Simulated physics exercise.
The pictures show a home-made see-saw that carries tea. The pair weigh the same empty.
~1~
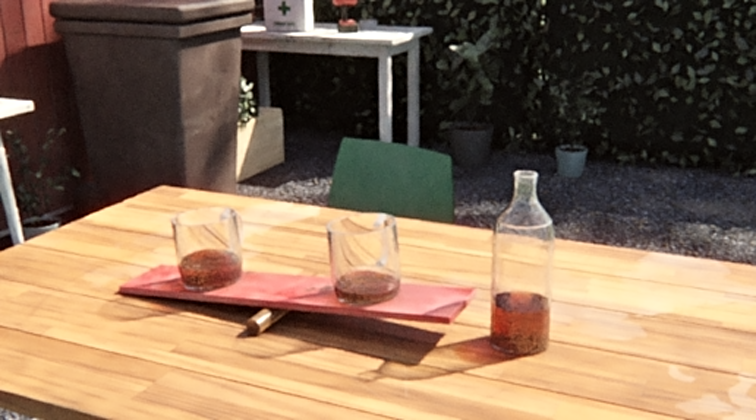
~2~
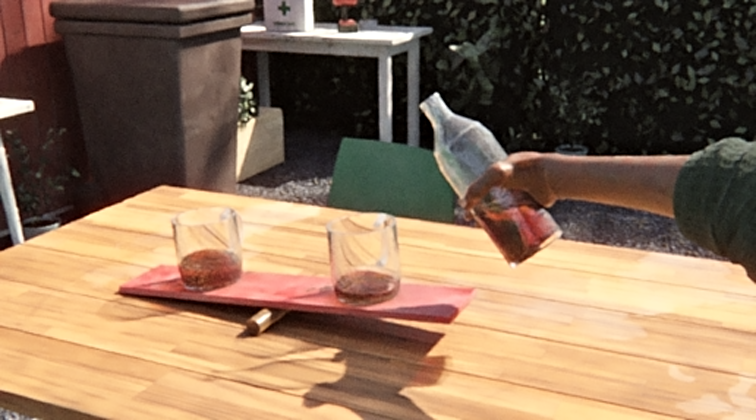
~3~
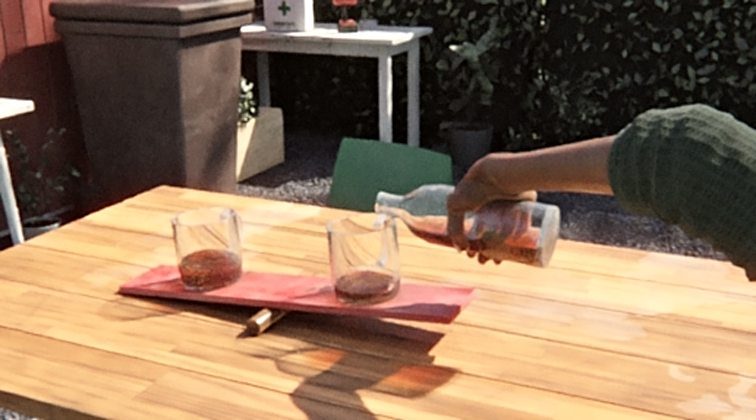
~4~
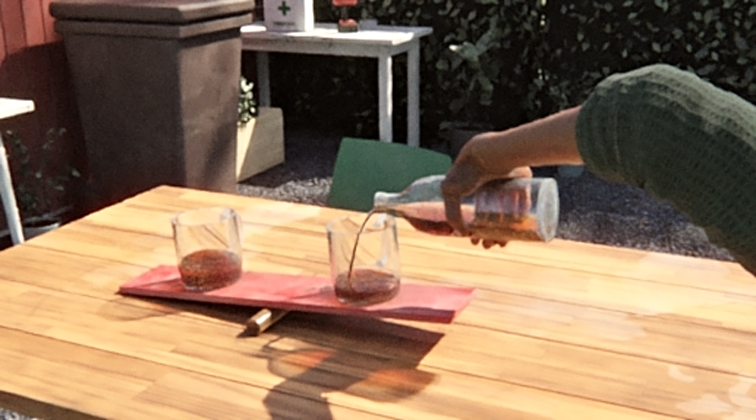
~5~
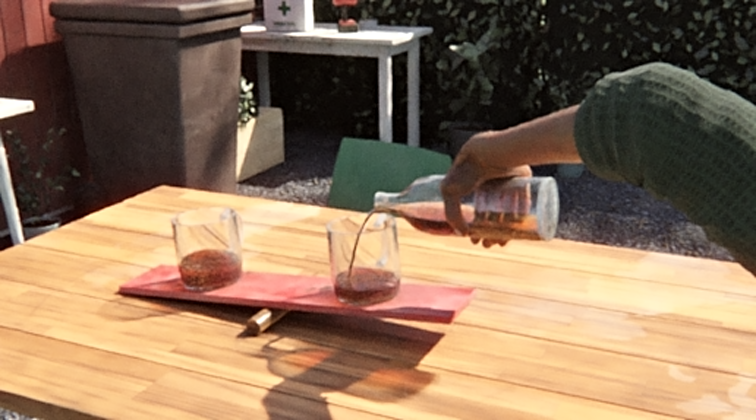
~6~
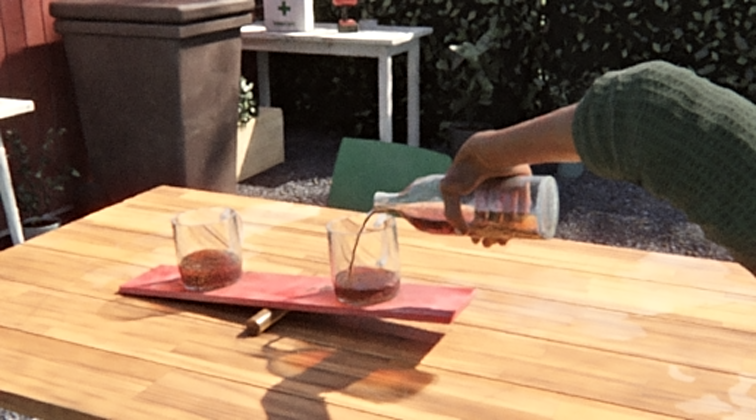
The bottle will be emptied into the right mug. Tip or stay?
It swings over.
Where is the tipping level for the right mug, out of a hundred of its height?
About 25 per cent.
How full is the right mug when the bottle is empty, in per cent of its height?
About 50 per cent.
Soon after, the right mug is about a third full; the board has swung over, and that end is down.
Later, the right mug is about half full; the board has swung over, and that end is down.
In the end, the right mug is about half full; the board has swung over, and that end is down.
